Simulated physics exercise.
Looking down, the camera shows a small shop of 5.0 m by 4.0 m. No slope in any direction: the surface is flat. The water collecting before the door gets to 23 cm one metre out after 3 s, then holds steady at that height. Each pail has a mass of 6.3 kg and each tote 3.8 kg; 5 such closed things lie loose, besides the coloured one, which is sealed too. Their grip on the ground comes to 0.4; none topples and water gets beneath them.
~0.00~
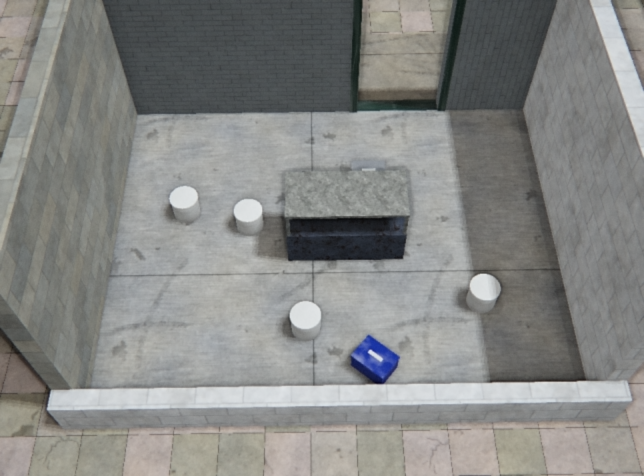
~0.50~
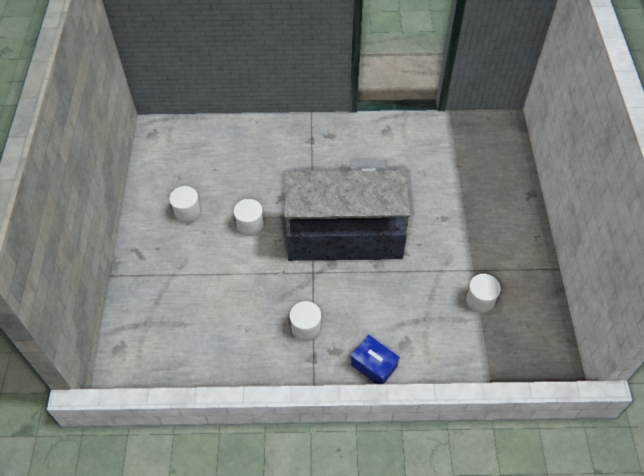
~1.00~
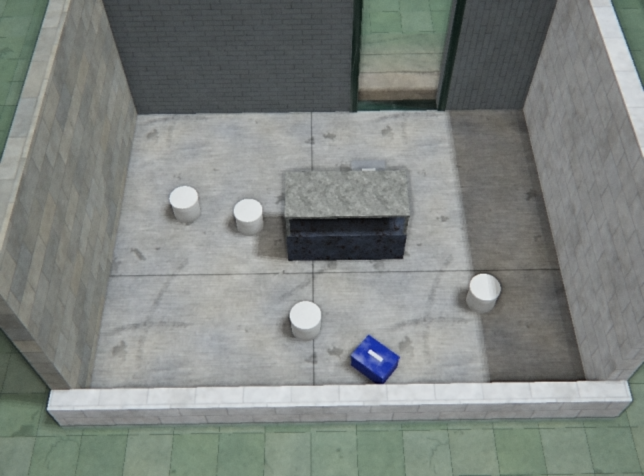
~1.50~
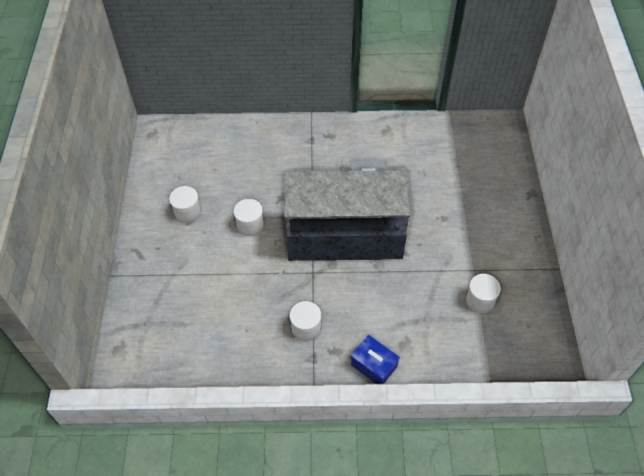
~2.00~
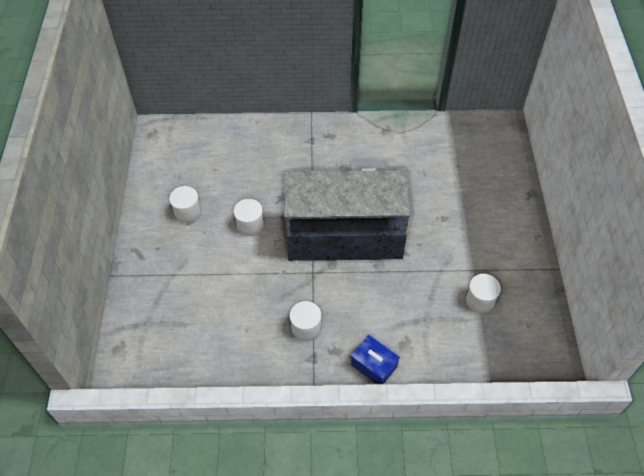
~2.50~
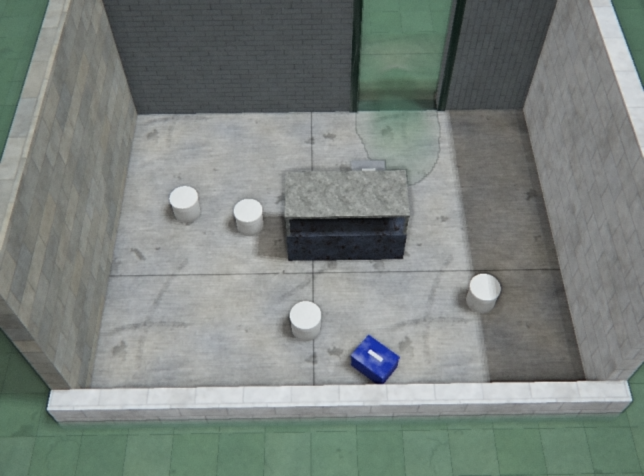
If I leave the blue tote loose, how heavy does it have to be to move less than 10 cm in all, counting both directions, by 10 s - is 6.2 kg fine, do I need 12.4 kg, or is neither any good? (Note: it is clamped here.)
Neither is any good.
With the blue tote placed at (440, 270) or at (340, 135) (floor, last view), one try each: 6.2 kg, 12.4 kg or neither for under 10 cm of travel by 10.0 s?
Respectively, neither option succeeds and the heavy option is needed.
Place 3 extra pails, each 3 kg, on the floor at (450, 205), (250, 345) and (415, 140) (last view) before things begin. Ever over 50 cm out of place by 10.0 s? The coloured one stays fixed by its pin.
Spot one crosses the limit, spot two stays inside, spot three crosses the limit.
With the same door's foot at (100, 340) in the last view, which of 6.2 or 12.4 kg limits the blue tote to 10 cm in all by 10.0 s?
Then no option works.
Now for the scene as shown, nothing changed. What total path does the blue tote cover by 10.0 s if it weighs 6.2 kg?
Some 250 cm in all.
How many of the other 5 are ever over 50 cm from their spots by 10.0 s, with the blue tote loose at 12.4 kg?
The total is 2.
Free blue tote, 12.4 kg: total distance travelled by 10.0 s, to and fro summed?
40 cm or so in all.
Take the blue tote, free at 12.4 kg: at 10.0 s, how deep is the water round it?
6 cm, roughly.
After 3.5 s the blue tote would be 0 cm from its start with 6.2 kg and 0 cm from its start with 12.4 kg; 0 cm of water round it then.
After 4.5 s the blue tote would be 0 cm from its start with 6.2 kg and 0 cm from its start with 12.4 kg; 0 cm of water round it then.
After 7.0 s the blue tote would be 11 cm from its start with 6.2 kg and 0 cm from its start with 12.4 kg; 5 cm of water round it then.
After 10.0 s the blue tote would be 231 cm from its start with 6.2 kg and 36 cm from its start with 12.4 kg; 6 cm of water round it then.
